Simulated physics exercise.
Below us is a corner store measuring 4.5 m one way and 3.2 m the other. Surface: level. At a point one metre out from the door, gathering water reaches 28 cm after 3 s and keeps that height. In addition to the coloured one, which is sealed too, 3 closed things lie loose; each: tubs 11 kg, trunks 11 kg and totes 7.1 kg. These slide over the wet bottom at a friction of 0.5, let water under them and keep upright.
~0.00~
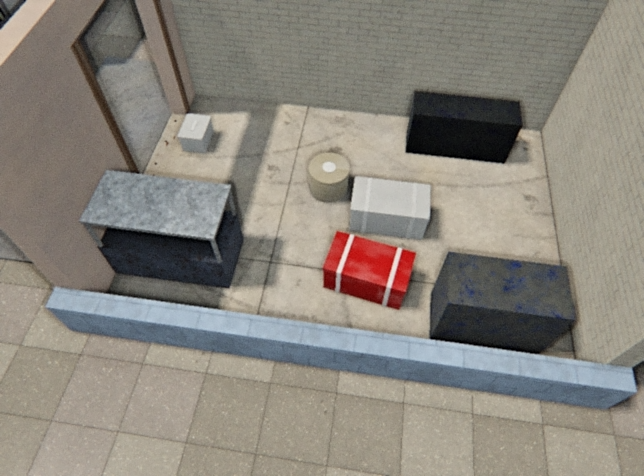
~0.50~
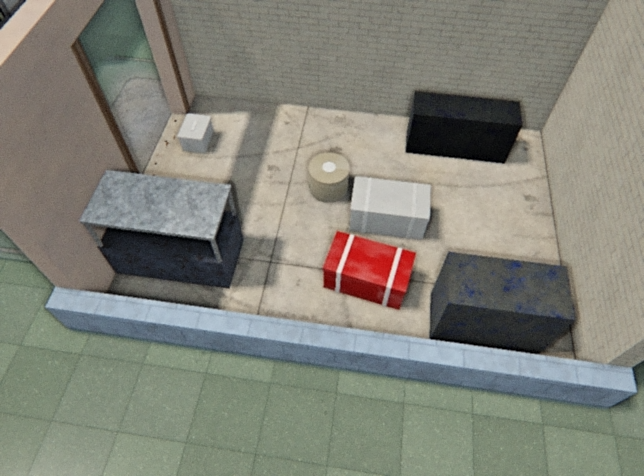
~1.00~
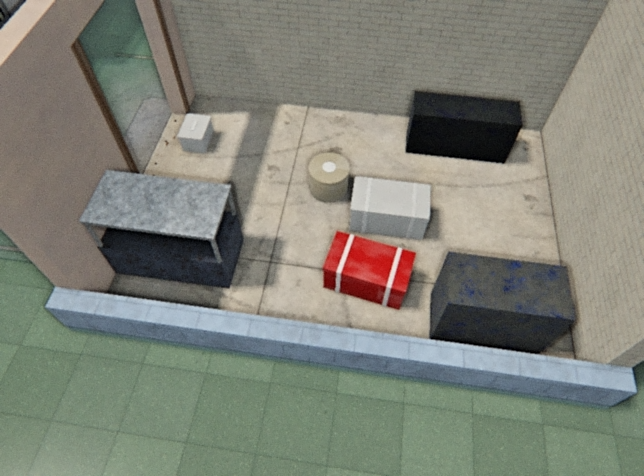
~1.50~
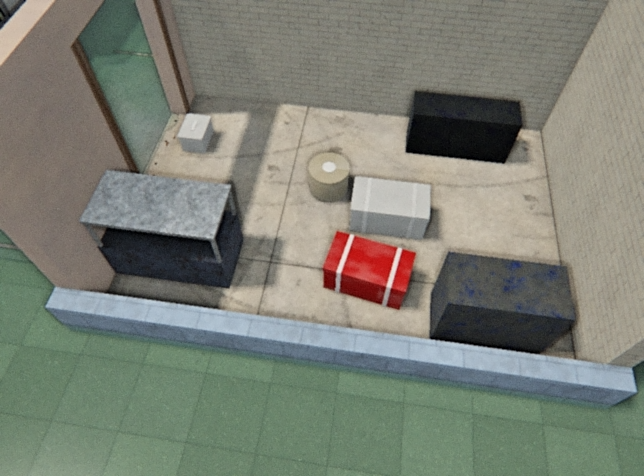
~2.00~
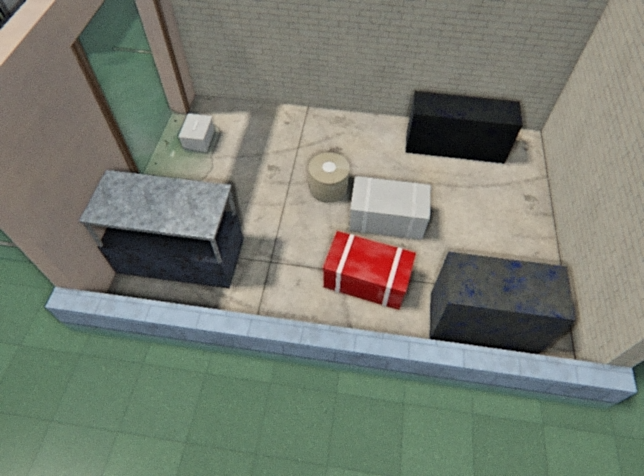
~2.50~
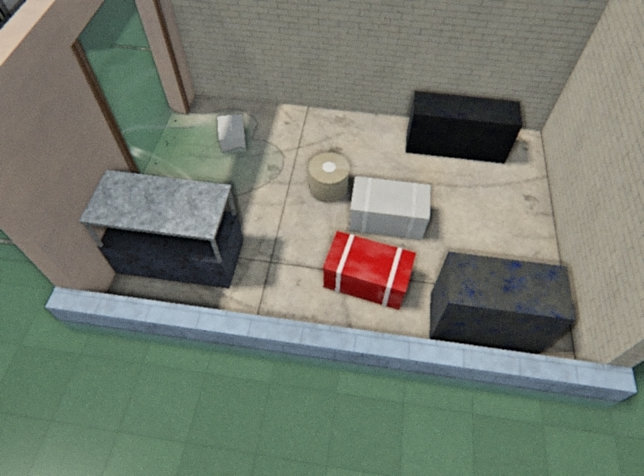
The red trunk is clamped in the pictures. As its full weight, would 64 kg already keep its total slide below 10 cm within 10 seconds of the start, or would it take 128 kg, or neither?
It would take 128 kg.
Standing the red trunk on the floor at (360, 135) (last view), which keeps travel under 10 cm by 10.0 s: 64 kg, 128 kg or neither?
Just the heavier works.
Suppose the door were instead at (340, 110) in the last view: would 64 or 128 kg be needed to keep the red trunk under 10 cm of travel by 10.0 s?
That way, only the big mass suffices.
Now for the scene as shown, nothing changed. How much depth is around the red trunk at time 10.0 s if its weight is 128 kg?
Close to 18 cm deep.
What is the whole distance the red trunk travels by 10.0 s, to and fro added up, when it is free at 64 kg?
It covers about 100 cm altogether.
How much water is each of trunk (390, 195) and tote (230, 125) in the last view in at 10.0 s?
Depths: Near 25 cm, then near 21 cm.
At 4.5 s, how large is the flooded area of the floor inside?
About 9.5 m2.
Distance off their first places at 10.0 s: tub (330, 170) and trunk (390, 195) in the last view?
Shifts: 150 cm / 150 cm.
After 3.5 s the red trunk would be 0 cm from its start with 64 kg and 0 cm from its start with 128 kg; 0 cm of water round it then.
After 4.5 s the red trunk would be 0 cm from its start with 64 kg and 0 cm from its start with 128 kg; 6 cm of water round it then.
After 7.0 s the red trunk would be 0 cm from its start with 64 kg and 0 cm from its start with 128 kg; 8 cm of water round it then.
After 10.0 s the red trunk would be 87 cm from its start with 64 kg and 0 cm from its start with 128 kg; 18 cm of water round it then.
